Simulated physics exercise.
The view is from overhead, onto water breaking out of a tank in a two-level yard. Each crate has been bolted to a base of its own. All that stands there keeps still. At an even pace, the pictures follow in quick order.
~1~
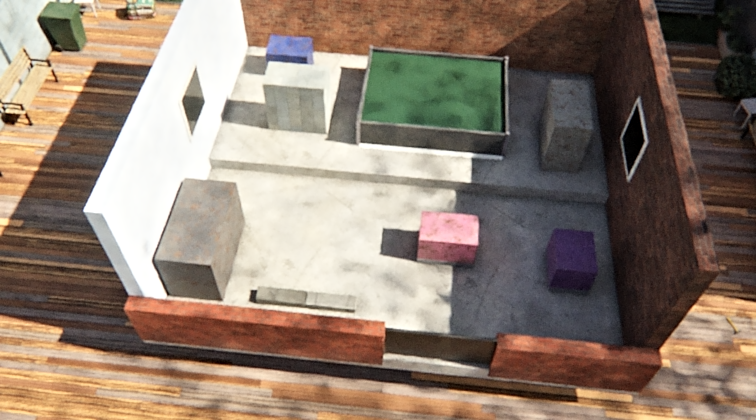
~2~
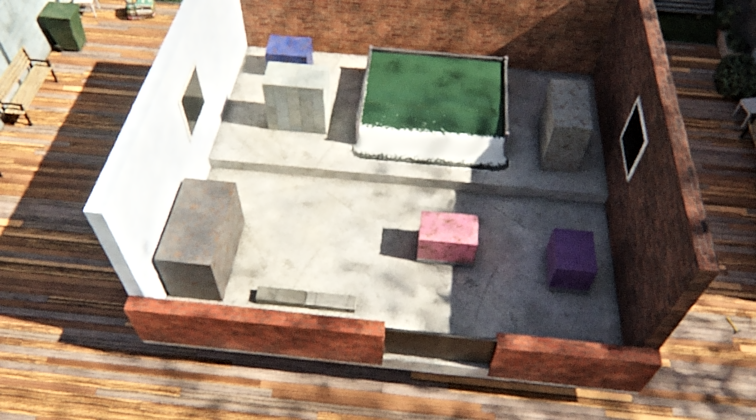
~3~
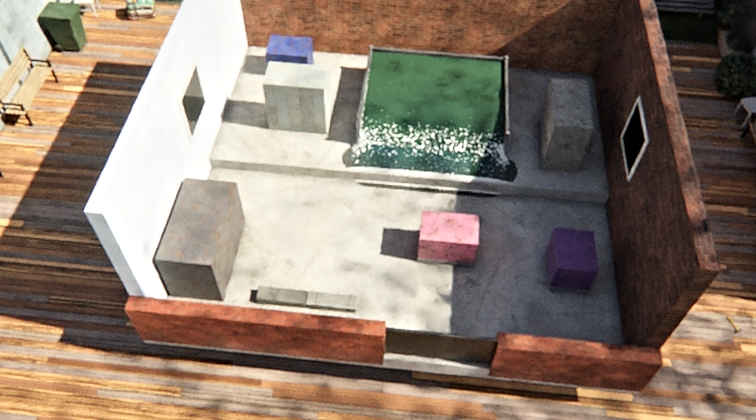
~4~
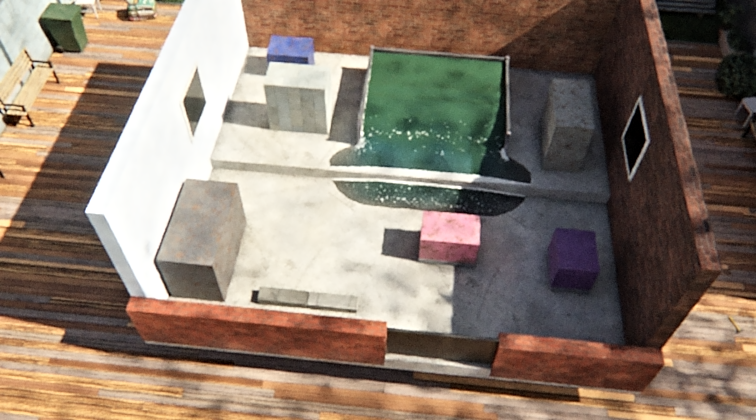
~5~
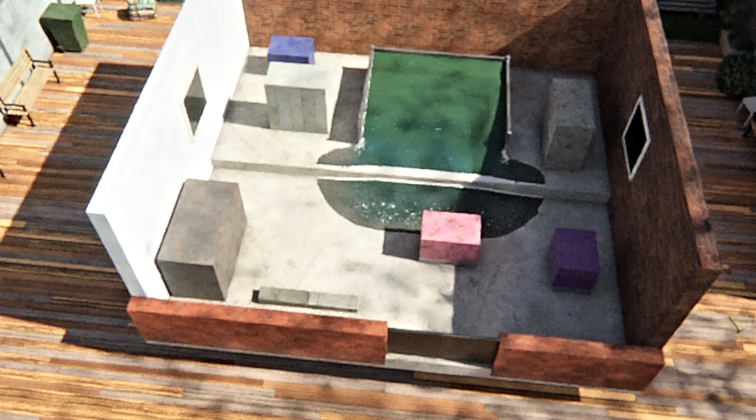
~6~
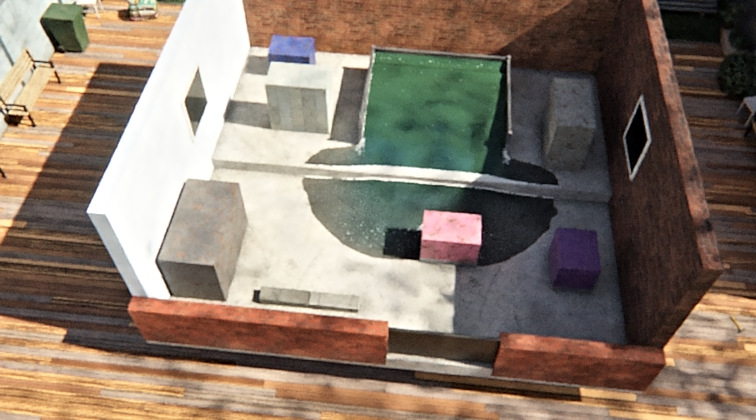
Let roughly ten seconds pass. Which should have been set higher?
In the end pink crate: Too low, blue crate: High enough, purple crate: Too low.
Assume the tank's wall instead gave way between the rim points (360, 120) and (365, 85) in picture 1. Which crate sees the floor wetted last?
The purple crate, by my reading.
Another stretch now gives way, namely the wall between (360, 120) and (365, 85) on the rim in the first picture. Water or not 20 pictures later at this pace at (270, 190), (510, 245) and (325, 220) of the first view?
Obs. 1: Sodden; obs. 2: Moisture-free; obs. 3: Sodden.
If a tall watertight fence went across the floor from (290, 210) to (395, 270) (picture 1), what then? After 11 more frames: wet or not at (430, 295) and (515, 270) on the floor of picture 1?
As listed: Wet, flooded.
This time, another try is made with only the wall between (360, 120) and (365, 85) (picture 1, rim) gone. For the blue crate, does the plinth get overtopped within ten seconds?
Blue takes water.
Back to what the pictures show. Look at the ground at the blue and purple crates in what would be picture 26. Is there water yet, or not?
Blue: Dry; purple: Wet.
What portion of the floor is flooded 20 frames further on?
About 60 per cent.
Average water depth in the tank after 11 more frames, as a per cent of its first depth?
Near 36 in a hundred.
A moment on, water covers 40 % of the floor; the pink crate water round its plinth, the blue crate not reached, the purple crate water round its plinth.
Next, water covers 50 % of the floor; the pink crate water round its plinth, the blue crate not reached, the purple crate water round its plinth.
Then, water covers 60 % of the floor; the pink crate water round its plinth, the blue crate not reached, the purple crate water round its plinth.
Later, water covers 60 % of the floor; the pink crate water round its plinth, the blue crate not reached, the purple crate water round its plinth.
In the end, water covers 60 % of the floor; the pink crate was topped, the blue crate stayed above the water, the purple crate was topped.
